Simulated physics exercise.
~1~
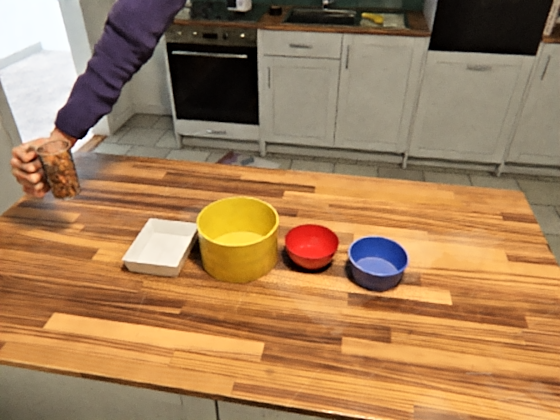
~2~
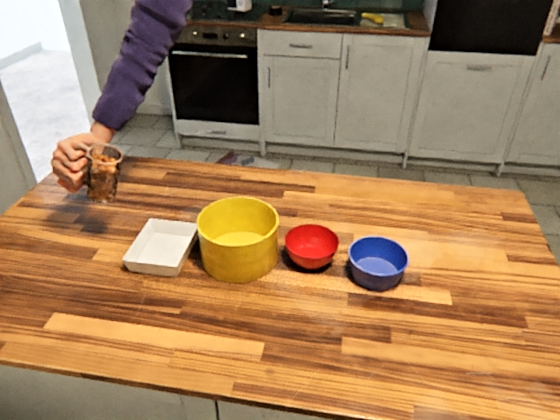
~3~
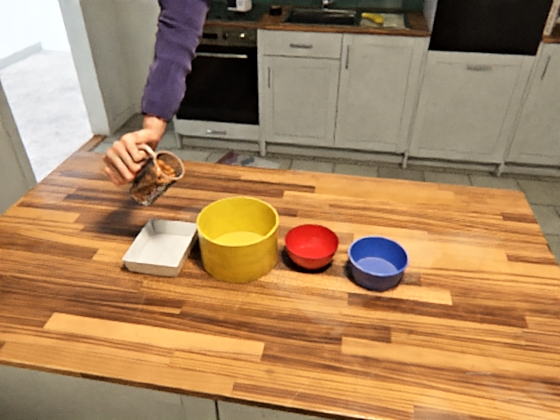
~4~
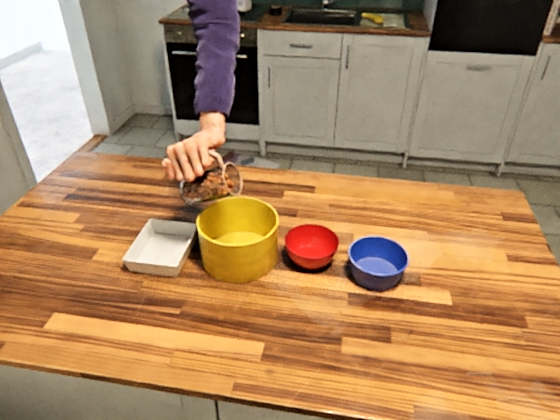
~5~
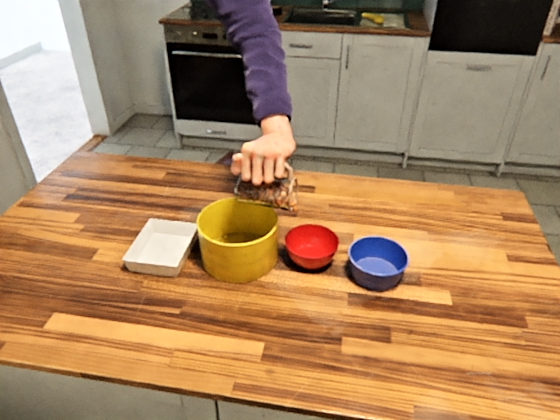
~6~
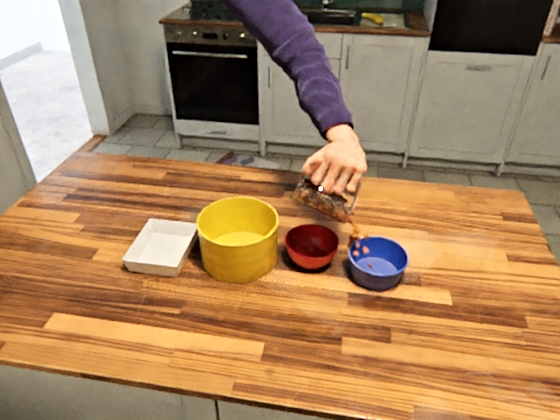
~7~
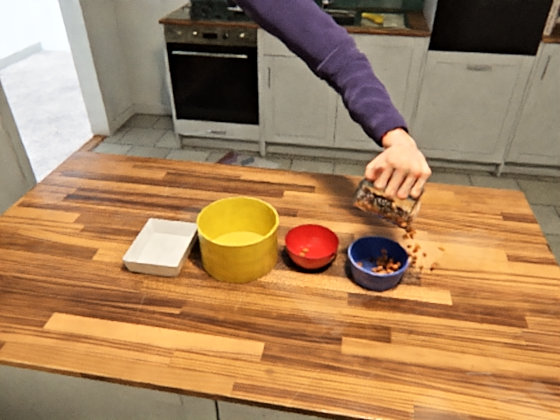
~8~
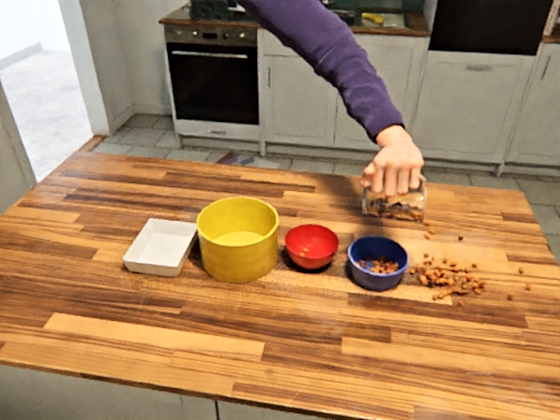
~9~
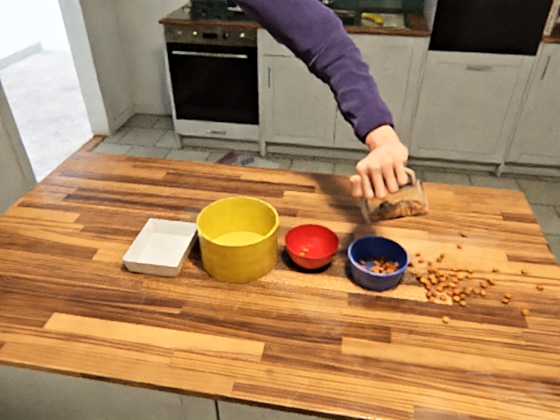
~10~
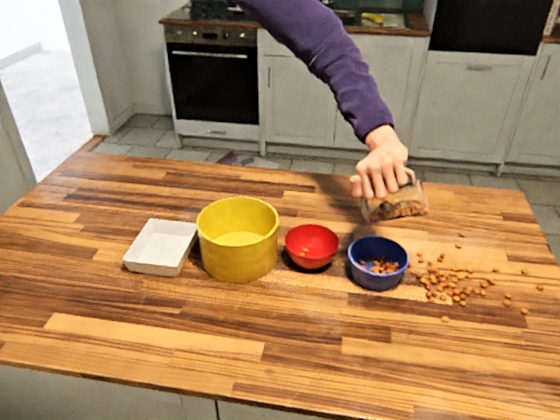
A hand carries a cup rightward over containers, spilling brown pieces into and beside the blue dish.
